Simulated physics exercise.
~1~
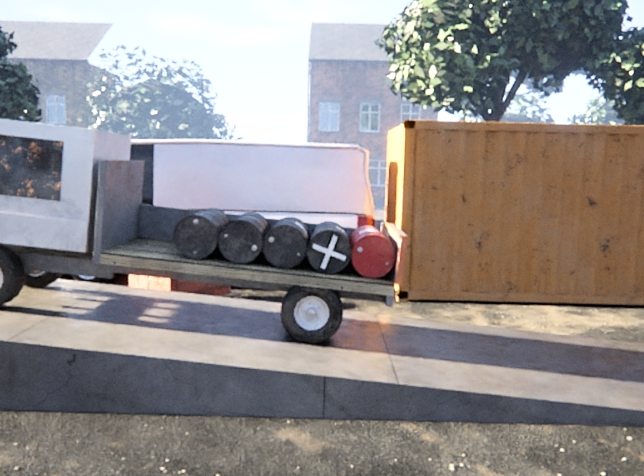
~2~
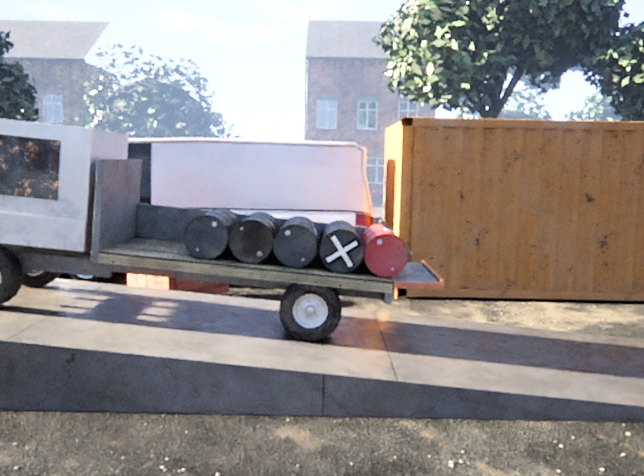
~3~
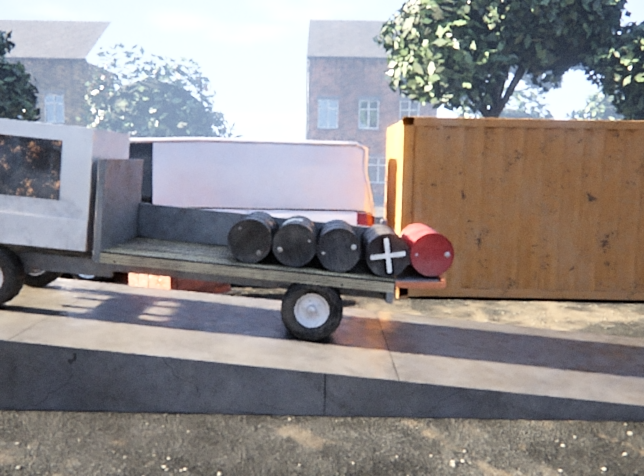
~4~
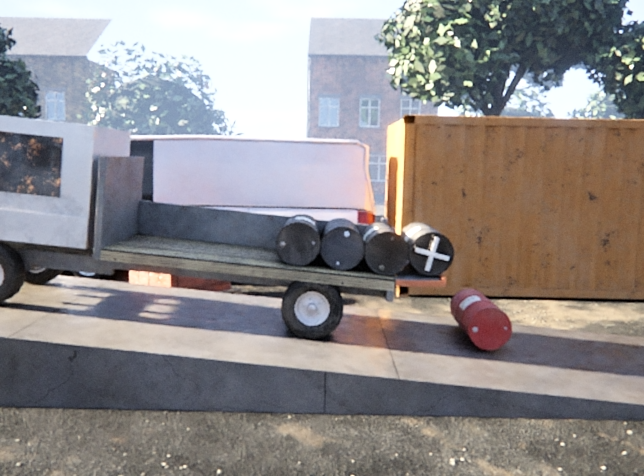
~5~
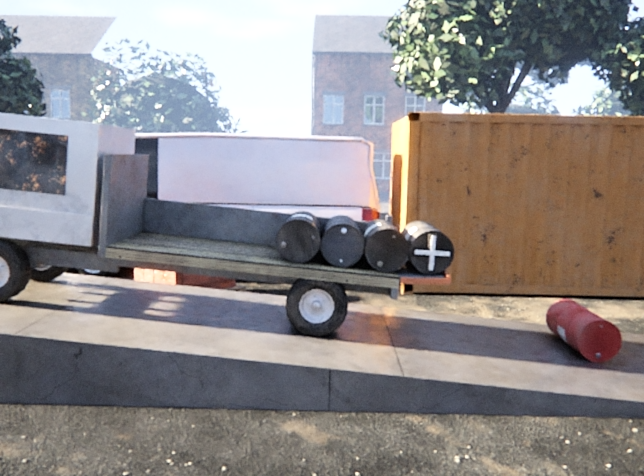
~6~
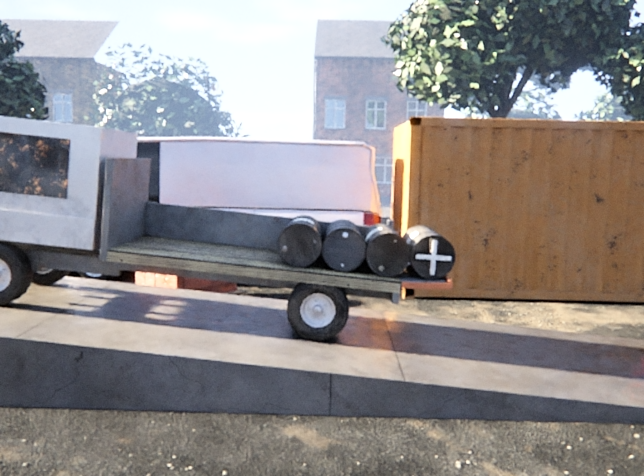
On a sloping street, a truck's tailgate drops and the red drum rolls off, leaving four aboard.
